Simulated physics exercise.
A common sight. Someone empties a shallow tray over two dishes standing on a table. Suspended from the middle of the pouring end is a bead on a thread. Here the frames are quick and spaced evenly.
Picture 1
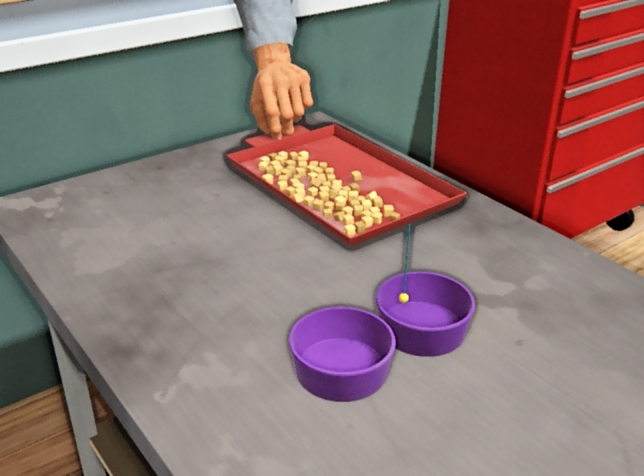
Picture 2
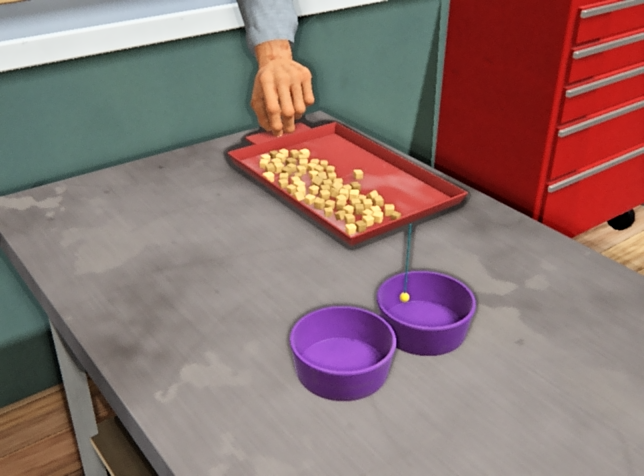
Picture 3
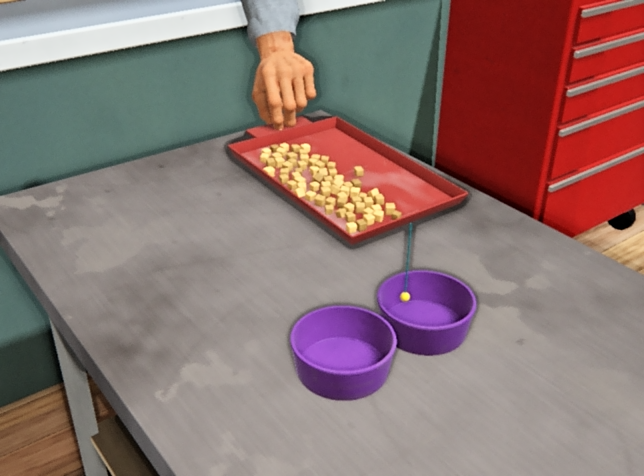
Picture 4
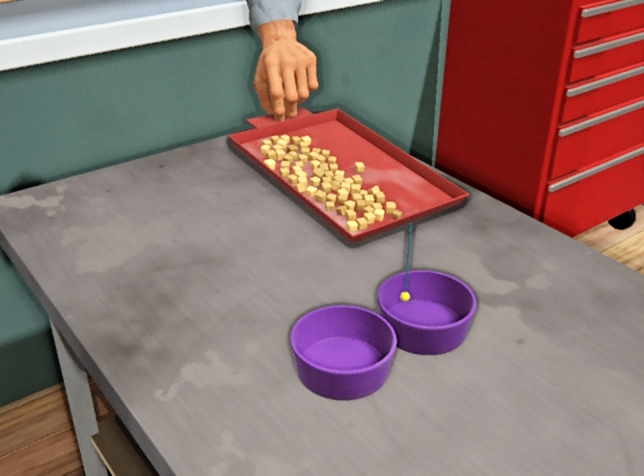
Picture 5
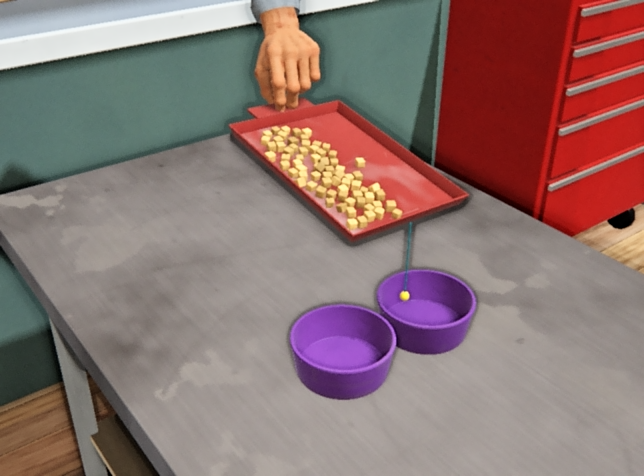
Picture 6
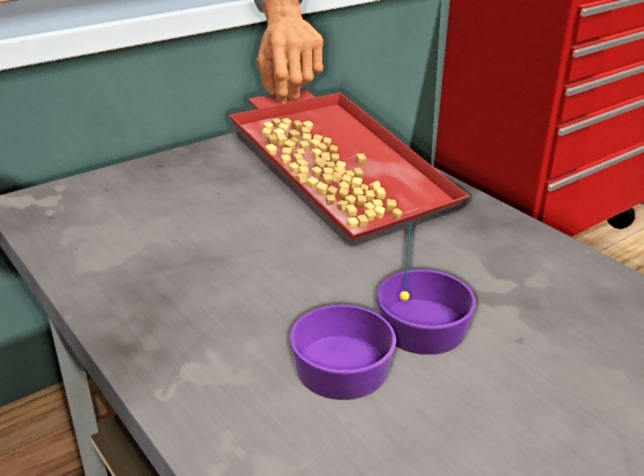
On a grey table, a hand slowly raising the handle end of a red tray of small wooden cubes near two purple bowls.
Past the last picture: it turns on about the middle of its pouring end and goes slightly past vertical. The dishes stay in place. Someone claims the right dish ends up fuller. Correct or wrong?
Correct - the right dish ends fuller.
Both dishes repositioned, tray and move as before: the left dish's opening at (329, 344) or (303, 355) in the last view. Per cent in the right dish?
Roughly 40% first, roughly 20% second.
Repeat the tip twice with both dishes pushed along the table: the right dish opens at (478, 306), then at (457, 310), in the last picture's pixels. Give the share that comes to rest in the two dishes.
The first gives 90 %, the second 90 %.
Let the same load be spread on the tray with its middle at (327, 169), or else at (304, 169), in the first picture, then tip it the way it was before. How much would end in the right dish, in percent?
Try 1: 60 %; try 2: 50 %.
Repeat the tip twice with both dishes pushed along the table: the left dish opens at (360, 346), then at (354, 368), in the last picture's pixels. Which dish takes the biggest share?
The right-placed dish first, the right-placed dish second.
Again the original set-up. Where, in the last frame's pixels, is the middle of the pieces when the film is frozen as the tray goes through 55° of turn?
The load is centred near (411, 199).
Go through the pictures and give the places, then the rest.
Corners of the pouring end at (351, 235) and (460, 192), level; middle of the load at (326, 186), small wooden cubes; left dish at (374, 379); right dish at (458, 335); bead on its thread at (404, 298), in the first frame.
Corners of the pouring end at (352, 234) and (461, 192), level; middle of the load at (327, 185), in the second frame.
Corners of the pouring end at (353, 233) and (462, 192), tipped barely, lowest at the right corner; middle of the load at (328, 181), in the third frame.
Corners of the pouring end at (354, 232) and (462, 193), tipped a little, lowest at the right corner; middle of the load at (329, 176), in the fourth frame.
Corners of the pouring end at (354, 231) and (462, 193), tipped a little, lowest at the right corner; middle of the load at (329, 171), in the fifth frame.
Corners of the pouring end at (354, 231) and (462, 194), tipped a little, lowest at the right corner; middle of the load at (330, 167); left dish at (375, 377); right dish at (458, 333), in the sixth frame.
Soon after the last picture, tray tipped steeply; nearly all on the tray; a stray few in the right dish; a small part in the air.
A little later, tray tipped right over; about a quarter on the tray; about a quarter in the right dish; a small part outside both; about a third in the air.
Later still, tray tipped past a quarter turn; about half in the right dish; about half outside both.
At rest, tray tipped past a quarter turn; none in the left dish; about half in the right dish; about half outside both.
